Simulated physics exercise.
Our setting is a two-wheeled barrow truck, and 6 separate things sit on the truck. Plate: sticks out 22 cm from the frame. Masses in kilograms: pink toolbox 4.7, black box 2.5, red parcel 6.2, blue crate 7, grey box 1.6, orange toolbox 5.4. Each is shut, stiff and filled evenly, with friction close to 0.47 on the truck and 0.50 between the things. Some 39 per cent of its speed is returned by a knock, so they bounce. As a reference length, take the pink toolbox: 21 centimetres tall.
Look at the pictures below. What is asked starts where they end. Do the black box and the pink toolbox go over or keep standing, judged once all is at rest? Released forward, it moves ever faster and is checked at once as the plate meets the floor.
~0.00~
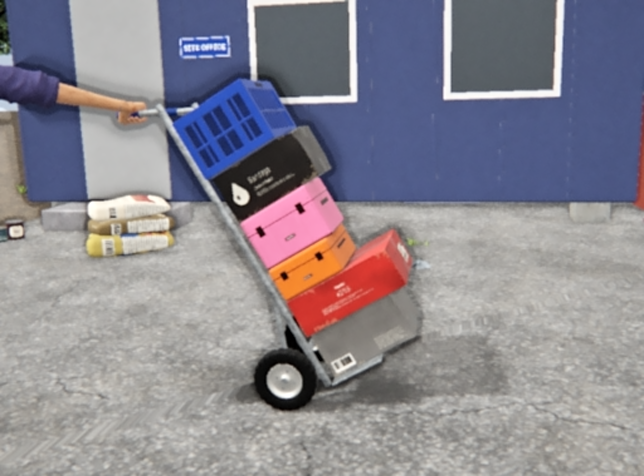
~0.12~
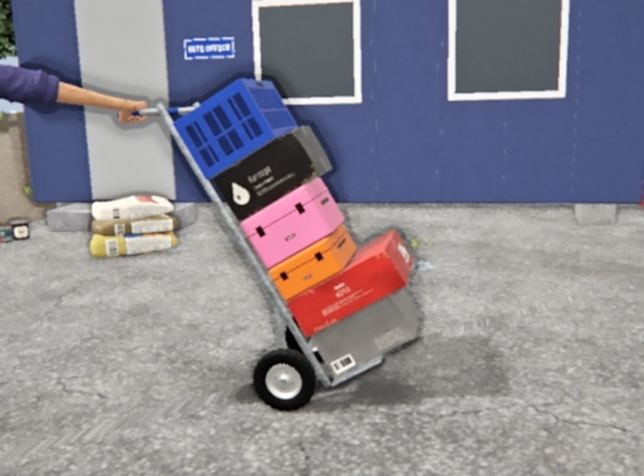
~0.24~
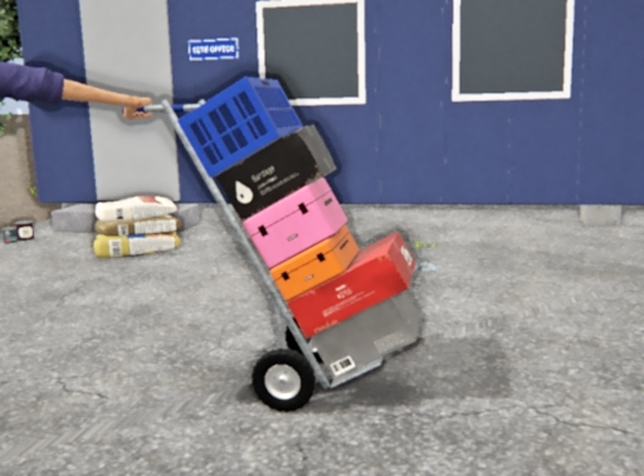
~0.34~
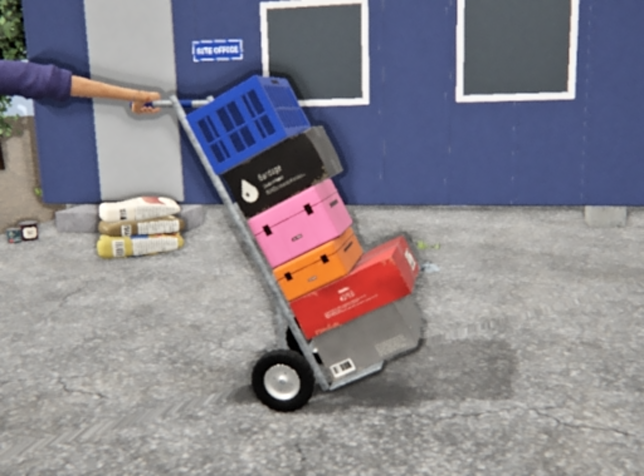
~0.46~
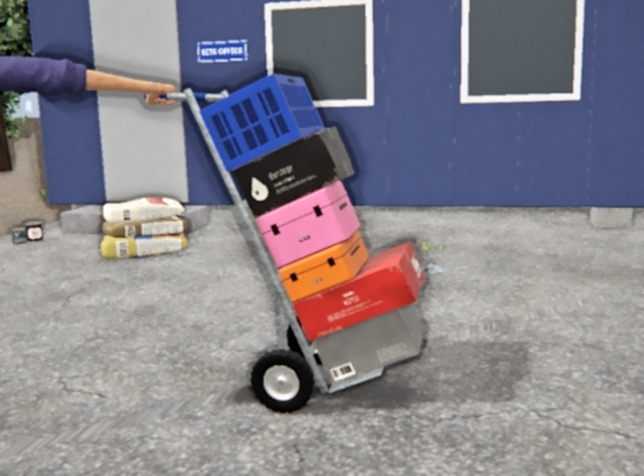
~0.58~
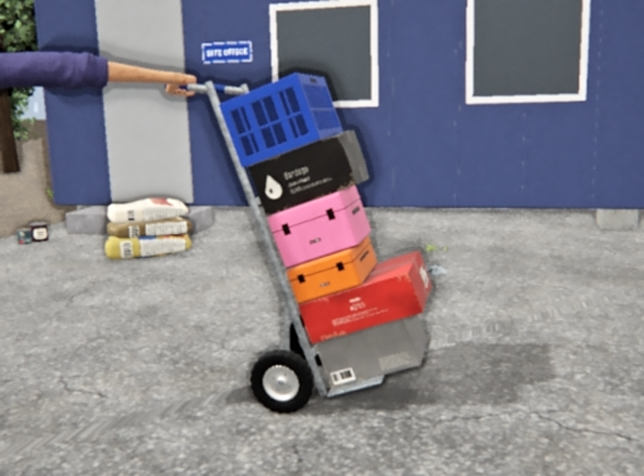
Result: Black box: Down, pink toolbox: Down.
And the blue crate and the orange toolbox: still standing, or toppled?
Final state - blue crate: Goes over; orange toolbox: Remains on its base.
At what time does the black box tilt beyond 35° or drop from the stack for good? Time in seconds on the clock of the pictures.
About 1.4 seconds.
After 1.48 s, truck upright; black box and blue crate now dropped from the stack; pink toolbox 43° off its base near (410, 238); orange toolbox moved 3 cm.
After 1.88 s, truck upright; pink toolbox now dropped from the stack; red parcel 4° off its base; orange toolbox 4° off its base.
In the end (3.4 s), dropped from the stack and tipped over, pink toolbox, black box and blue crate; the other 3 under 10 cm from the start. At the end, from the last picture's camera, black box near (581, 423), pink toolbox near (528, 344).
